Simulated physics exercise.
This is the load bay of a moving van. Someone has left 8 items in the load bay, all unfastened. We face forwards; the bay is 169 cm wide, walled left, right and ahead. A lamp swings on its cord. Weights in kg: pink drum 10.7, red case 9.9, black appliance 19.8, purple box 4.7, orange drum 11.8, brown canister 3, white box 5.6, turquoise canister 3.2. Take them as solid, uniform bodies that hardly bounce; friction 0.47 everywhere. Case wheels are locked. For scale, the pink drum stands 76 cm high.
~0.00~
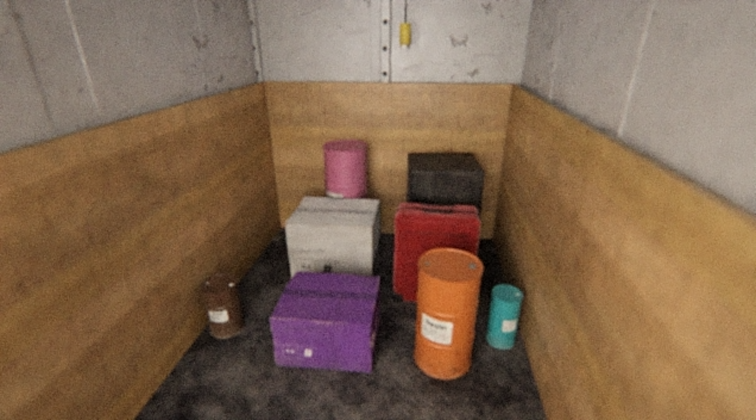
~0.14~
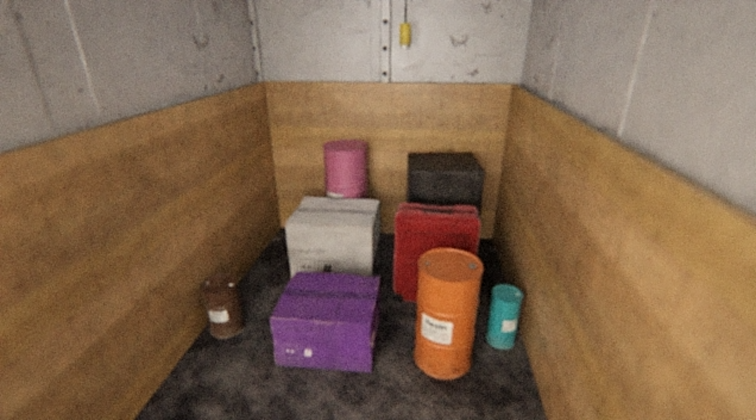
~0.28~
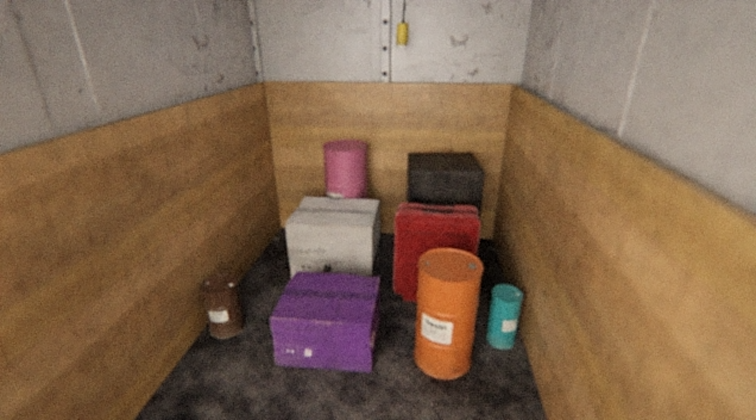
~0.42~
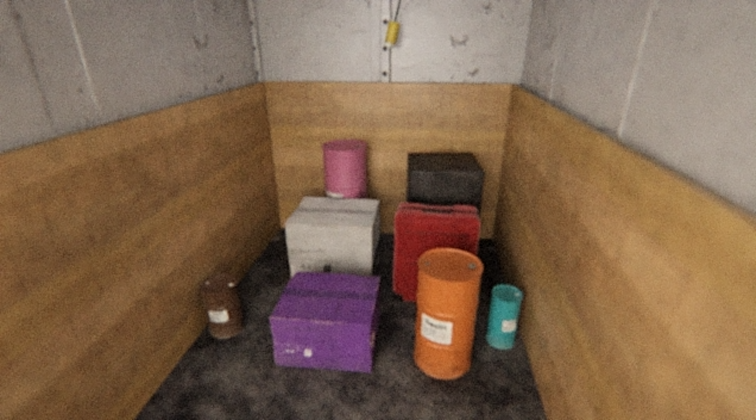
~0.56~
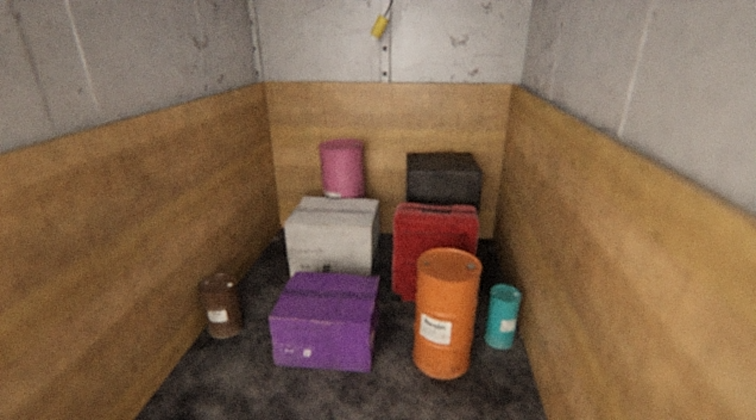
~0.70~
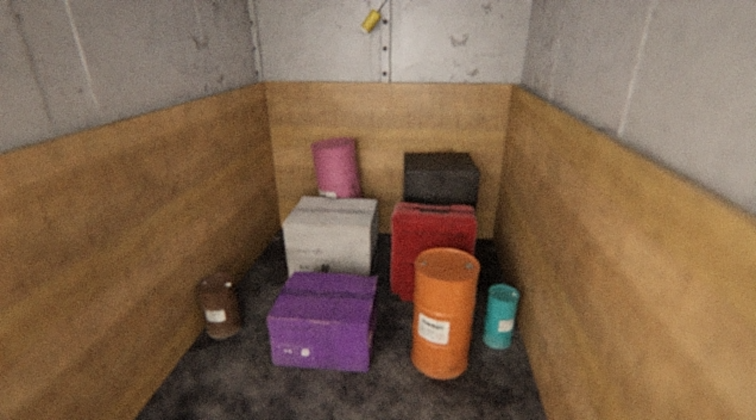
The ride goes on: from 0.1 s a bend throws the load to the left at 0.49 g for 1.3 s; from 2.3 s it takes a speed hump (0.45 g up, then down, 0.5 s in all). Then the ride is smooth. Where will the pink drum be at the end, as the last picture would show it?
The pink drum comes to rest near (313, 193).
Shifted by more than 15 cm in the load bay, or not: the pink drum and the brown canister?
The pink drum leaves its spot; the brown canister holds its spot.
After 0.90 s, push 0.49 g left; pink drum 20° off upright near (328, 192); black appliance moved 7 cm; red case moved 4 cm.
After 1.00 s, push 0.49 g left; pink drum 33° off upright near (315, 192); black appliance moved 9 cm; turquoise canister moved 5 cm.
After 1.20 s, push 0.39 g left; pink drum 35° off upright near (313, 193); black appliance moved 15 cm; red case moved 9 cm.
In the end (3.4 s), toppled in the load bay, pink drum; not toppled but over 15 cm from the start, black appliance; the other 6 under 15 cm from the start. In the last view, pink drum near (313, 193).
